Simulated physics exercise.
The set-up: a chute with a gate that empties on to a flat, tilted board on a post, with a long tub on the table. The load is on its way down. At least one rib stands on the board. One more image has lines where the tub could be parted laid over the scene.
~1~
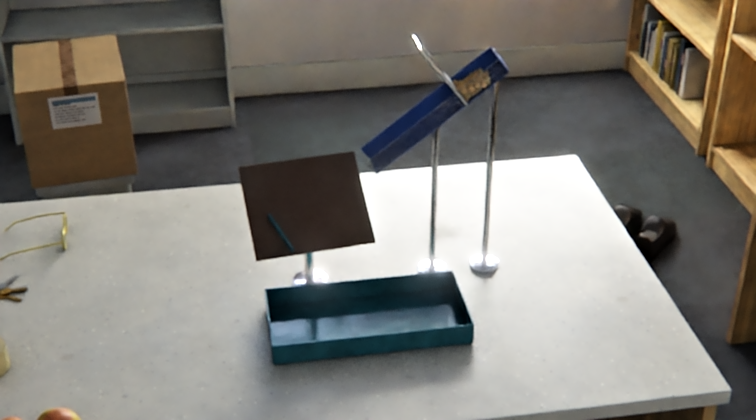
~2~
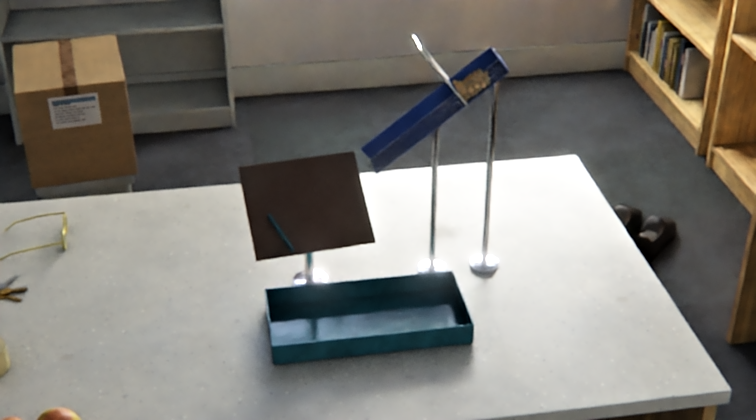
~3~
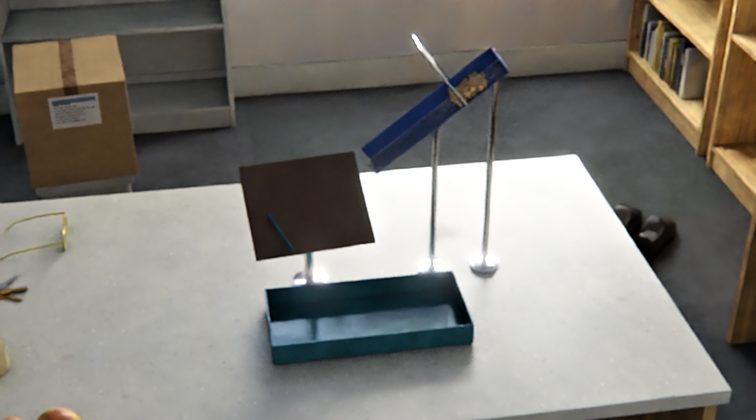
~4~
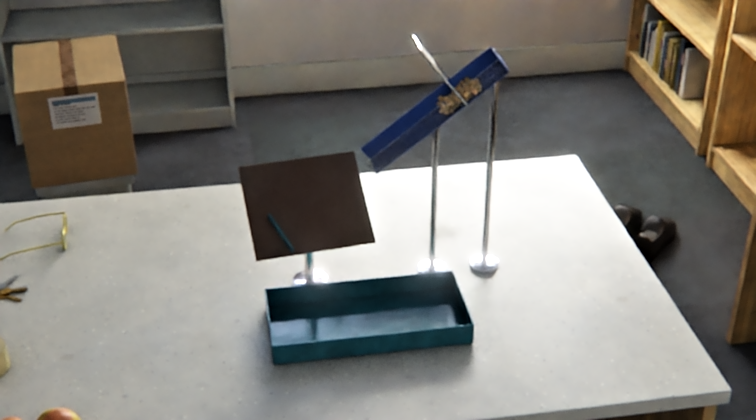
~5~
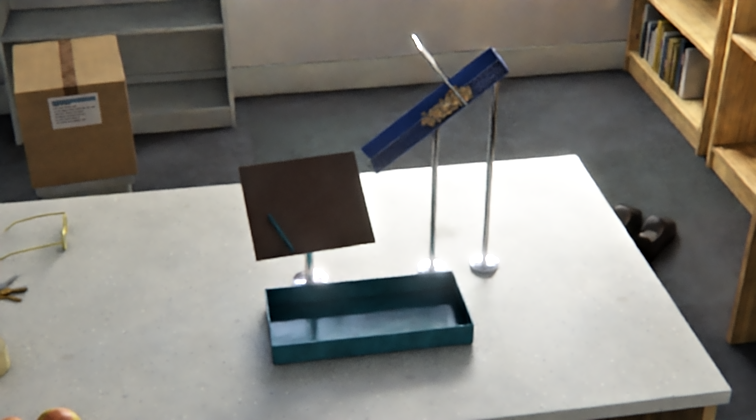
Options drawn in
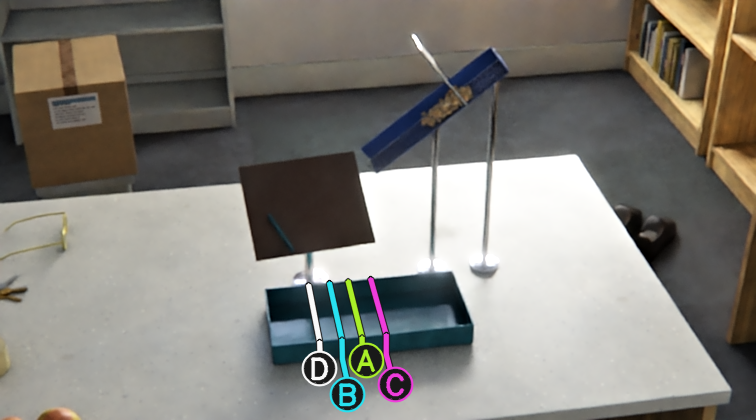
A pale table stands in a room with grey flooring, seen from above at an angle, with a cardboard box and shelves behind it and dark shoes at the right. On it are a sloping blue chute on thin metal posts, a tilted brown board with a small teal rib, and an empty teal tub in front. Tan chickpeas slide a short way down the chute, leftward, while all else stays still.
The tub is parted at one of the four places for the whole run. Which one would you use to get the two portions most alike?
Take D.
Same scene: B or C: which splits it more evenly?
Line B.
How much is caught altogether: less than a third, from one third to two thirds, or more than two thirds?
It is more than two thirds.
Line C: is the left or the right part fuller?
More lands on the left.
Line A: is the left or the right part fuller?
The left side.
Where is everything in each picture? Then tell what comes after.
In the first frame, load behind the gate near (468, 85), dried chickpeas; lip of the chute near (374, 167), sloping fairly steeply.
In the second frame, middle of the board near (307, 204), tilted fairly steeply; middle of its low edge near (317, 251); of its high edge near (297, 159).
In the third frame, front corners of the tub near (273, 346) and (474, 324), empty; front of the load near (453, 99).
In the fourth frame, middle of the load near (458, 94); its front near (441, 111), close to a quarter of the way to the lip; rib from (269, 214) to (294, 250).
In the fifth frame, middle of the load near (450, 104); its front near (424, 123), close to a third of the way to the lip.
On the marked copy, line A crosses the front rim at (361, 336); line B crosses the front rim at (341, 338); line C crosses the front rim at (386, 334); line D crosses the front rim at (319, 341).
Choosing A, of what is caught, all but a few on the left of the divider, only a few on the right.
Choosing B, of what is caught, the bulk on the left of the divider, a small share on the right.
Choosing C, of what is caught, the whole lot on the left of the divider, none at all on the right.
Choosing D, of what is caught, close to half on the left of the divider, close to half on the right.
